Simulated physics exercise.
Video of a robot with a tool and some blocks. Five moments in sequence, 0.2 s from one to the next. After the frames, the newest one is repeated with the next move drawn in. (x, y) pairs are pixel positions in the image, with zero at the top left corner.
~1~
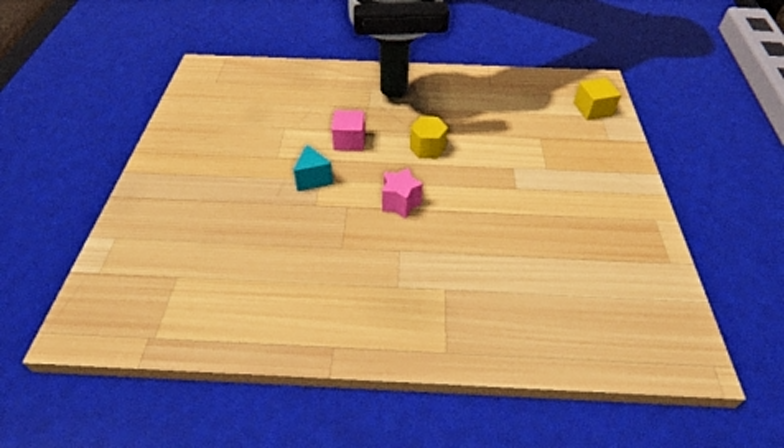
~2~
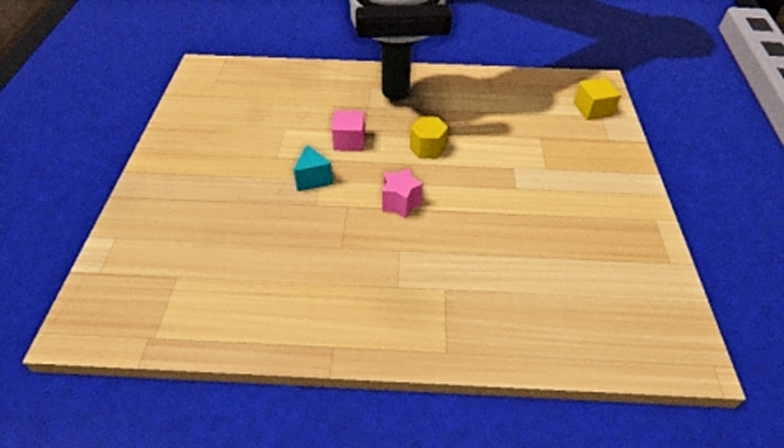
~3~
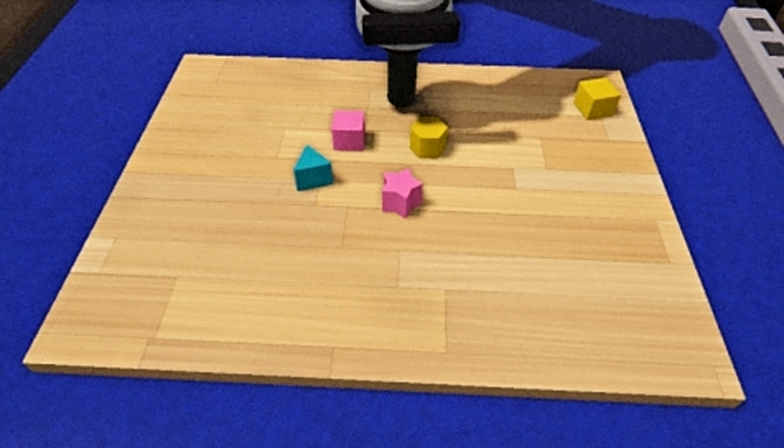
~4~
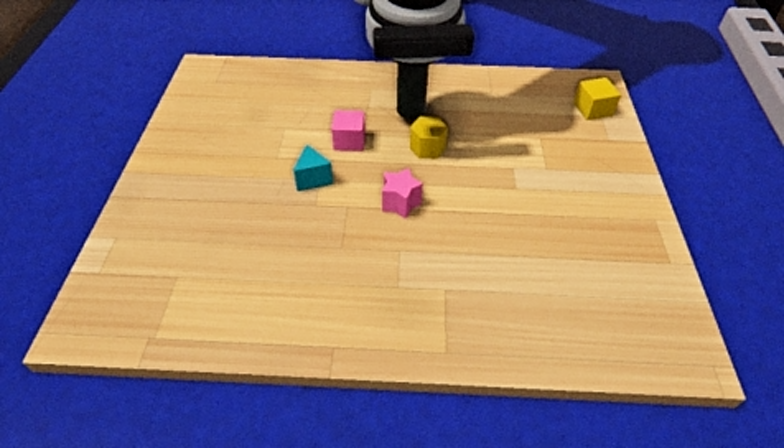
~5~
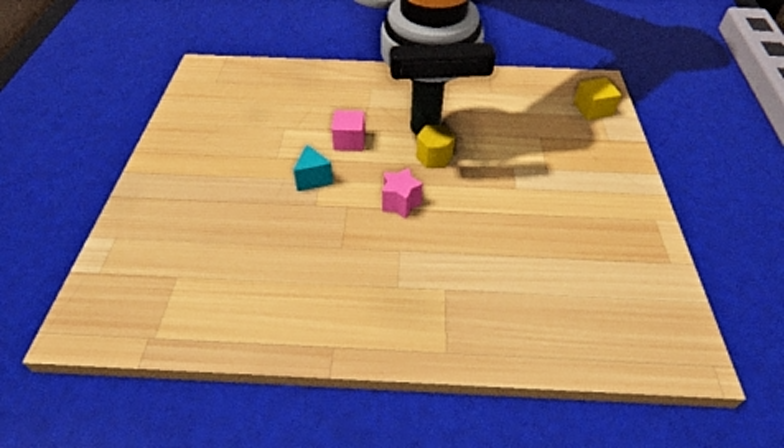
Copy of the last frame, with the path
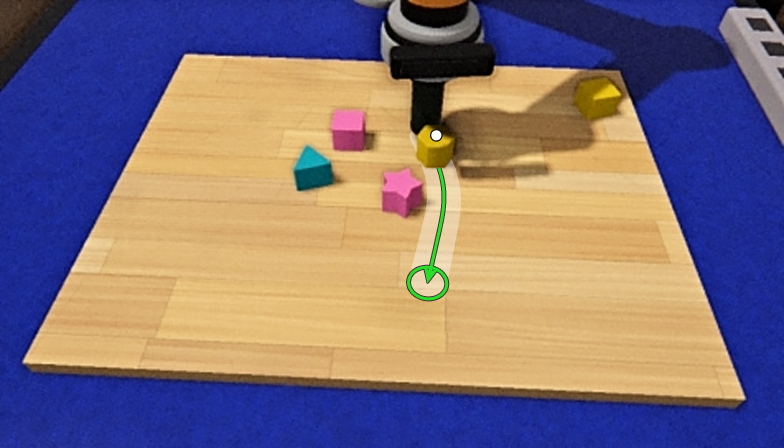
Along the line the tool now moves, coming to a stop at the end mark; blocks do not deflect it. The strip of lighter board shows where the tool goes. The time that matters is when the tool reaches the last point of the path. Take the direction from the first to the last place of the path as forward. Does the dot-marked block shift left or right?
Its shift is leftward.
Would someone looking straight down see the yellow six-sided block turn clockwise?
In short: No.
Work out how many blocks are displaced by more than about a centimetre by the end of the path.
The number will come to 1.
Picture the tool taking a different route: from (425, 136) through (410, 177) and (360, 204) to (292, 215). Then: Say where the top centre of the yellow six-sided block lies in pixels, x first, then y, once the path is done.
At pixel (447, 159).
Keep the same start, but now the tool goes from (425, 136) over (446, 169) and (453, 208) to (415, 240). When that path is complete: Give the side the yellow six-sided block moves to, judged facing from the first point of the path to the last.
Left.
Drawn move, from (425, 136) over (442, 177) and (440, 226) to (428, 283); the dot is on the yellow six-sided block.
On the path given first. One third of the way, tool (443, 170); yellow six-sided block (466, 177), turned 40° anticlockwise.
Two thirds of the way, tool (441, 220); yellow six-sided block (483, 205), turned 110° anticlockwise.
At the end, tool (428, 275); pink star-shaped block still; yellow six-sided block (483, 205), turned 110° anticlockwise.
